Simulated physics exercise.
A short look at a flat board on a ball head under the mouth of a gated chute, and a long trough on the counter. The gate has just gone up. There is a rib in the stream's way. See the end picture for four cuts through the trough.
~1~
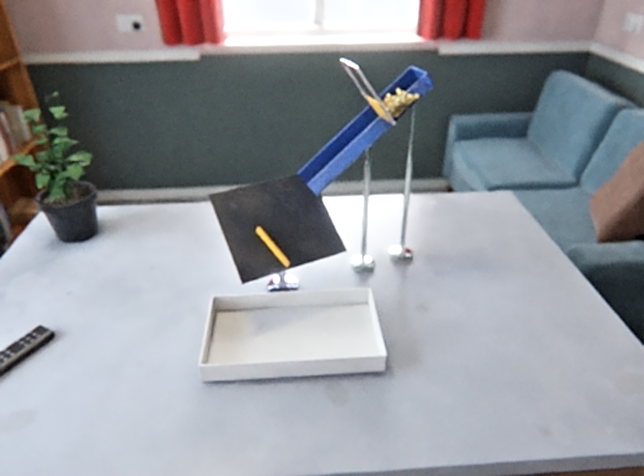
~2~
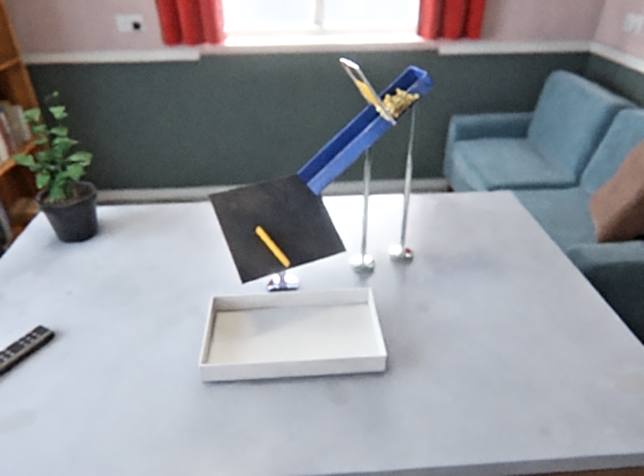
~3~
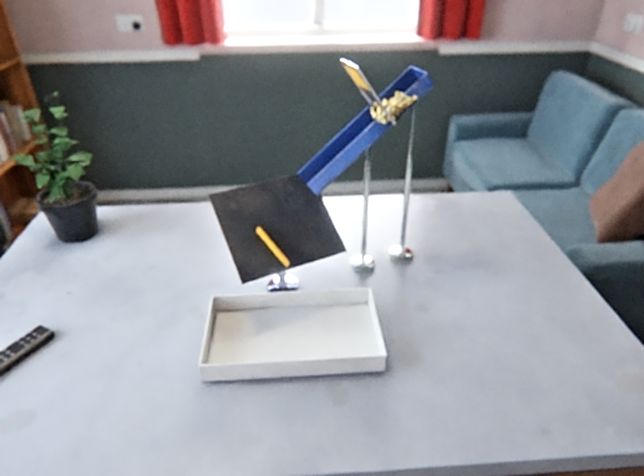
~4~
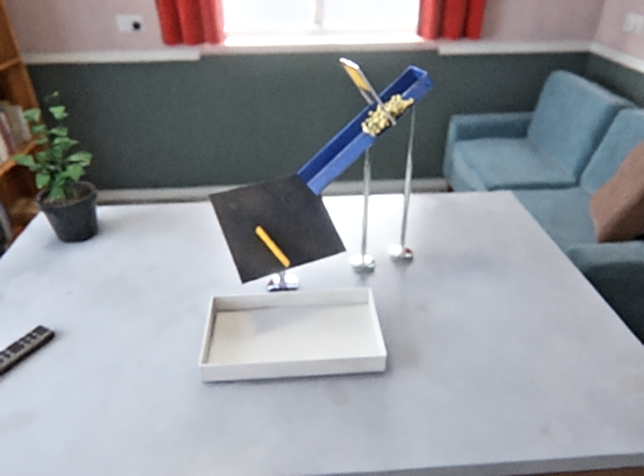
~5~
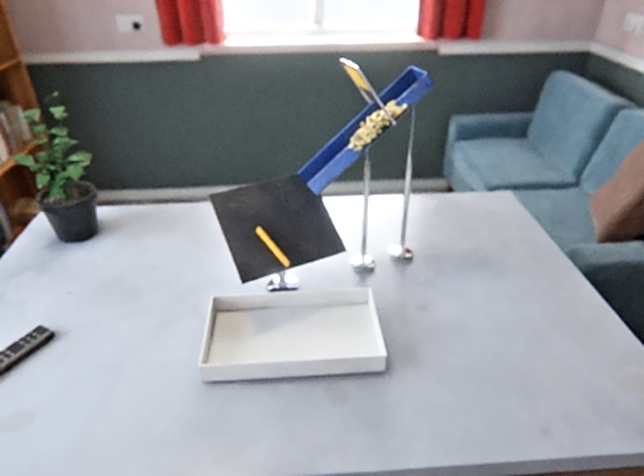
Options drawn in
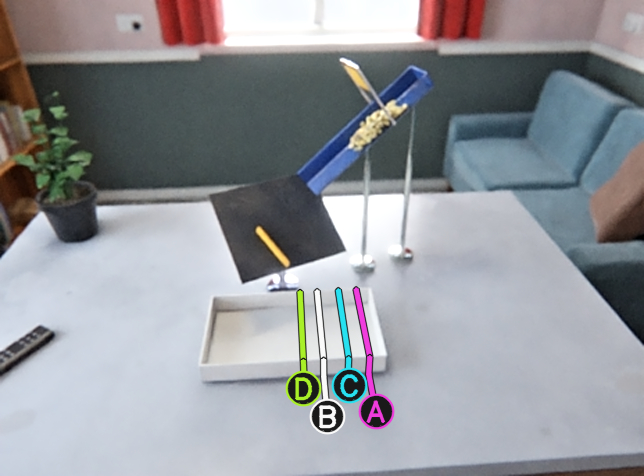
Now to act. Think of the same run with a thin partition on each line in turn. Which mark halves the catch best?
Best: B.
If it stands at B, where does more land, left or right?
Left.
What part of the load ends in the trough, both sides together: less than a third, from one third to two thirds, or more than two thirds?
It is more than two thirds.
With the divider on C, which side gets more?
The left side.
On the marked copy, line A crosses the front rim at (369, 356); line B crosses the front rim at (323, 358); line C crosses the front rim at (348, 357); line D crosses the front rim at (303, 360).
If A is chosen, of what is caught, nearly all on the left of the divider, a stray few on the right.
If B is chosen, of what is caught, about two thirds on the left of the divider, about a third on the right.
If C is chosen, of what is caught, nearly all on the left of the divider, a stray few on the right.
If D is chosen, of what is caught, a small part on the left of the divider, most on the right.
